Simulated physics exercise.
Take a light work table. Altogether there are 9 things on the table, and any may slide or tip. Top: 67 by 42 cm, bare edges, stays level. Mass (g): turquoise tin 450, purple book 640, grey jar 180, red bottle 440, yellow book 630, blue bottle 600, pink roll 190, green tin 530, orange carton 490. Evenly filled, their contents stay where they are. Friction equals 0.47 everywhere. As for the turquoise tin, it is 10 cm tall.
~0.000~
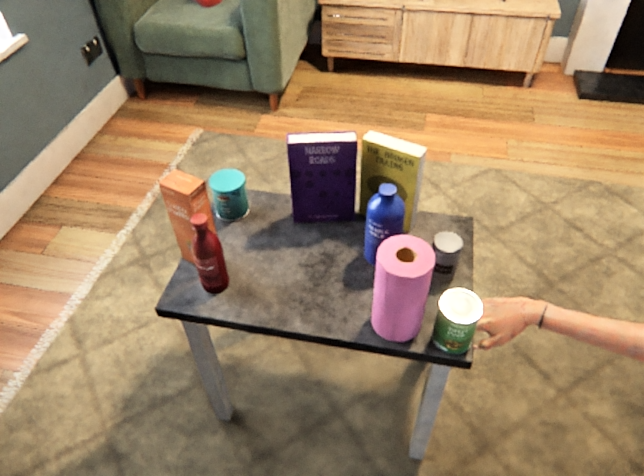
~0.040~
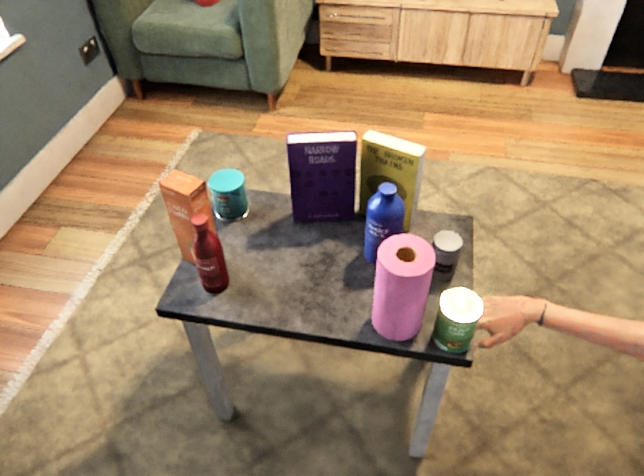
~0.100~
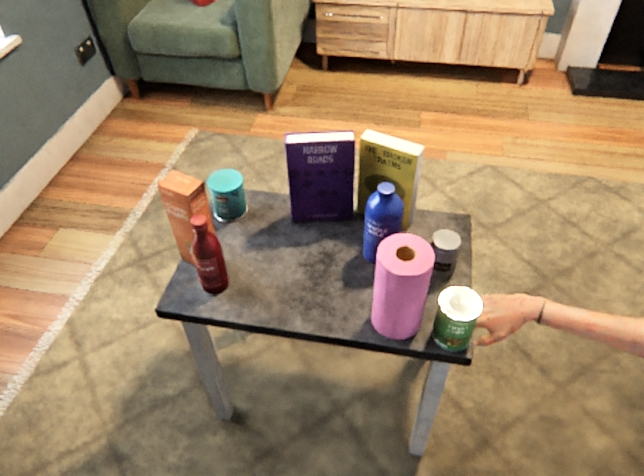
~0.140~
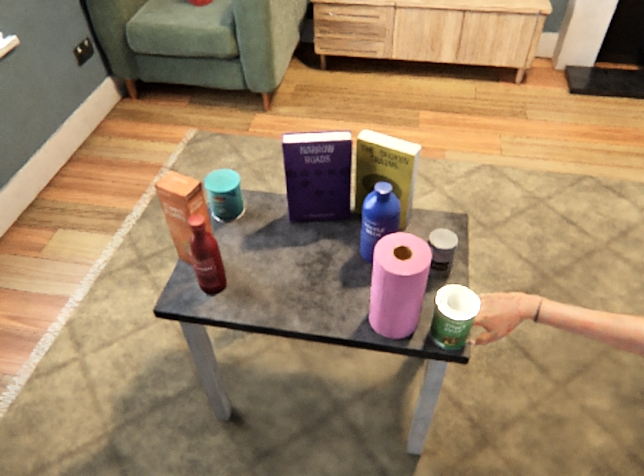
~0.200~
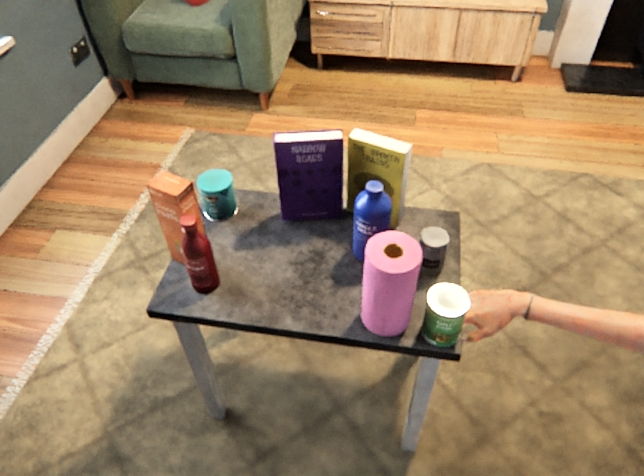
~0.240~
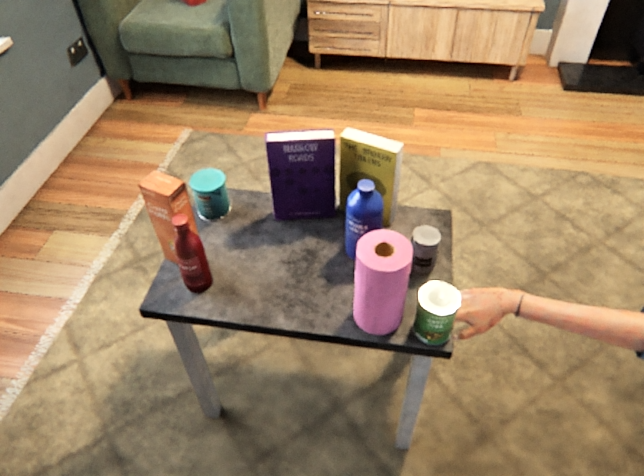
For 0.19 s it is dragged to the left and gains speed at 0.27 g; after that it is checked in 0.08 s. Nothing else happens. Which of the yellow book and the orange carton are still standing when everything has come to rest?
The yellow book rides it out; the orange carton rides it out.
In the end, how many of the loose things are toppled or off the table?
The count is 0.
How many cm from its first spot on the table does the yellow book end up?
Net distance near 1 cm.
Around 0.34 s, table 7 cm from its start; orange carton at 3° to upright near (161, 220); red bottle at 6° to upright.
Around 0.54 s, table 7 cm from its start; red bottle at 11° to upright.
Around 0.84 s, table 7 cm from its start; red bottle at 8° to upright.
Around 1.34 s, table 7 cm from its start.
Finally (2.0 s), all 9 still in place (within 5 cm). In the last view, yellow book near (356, 178), orange carton near (165, 219).
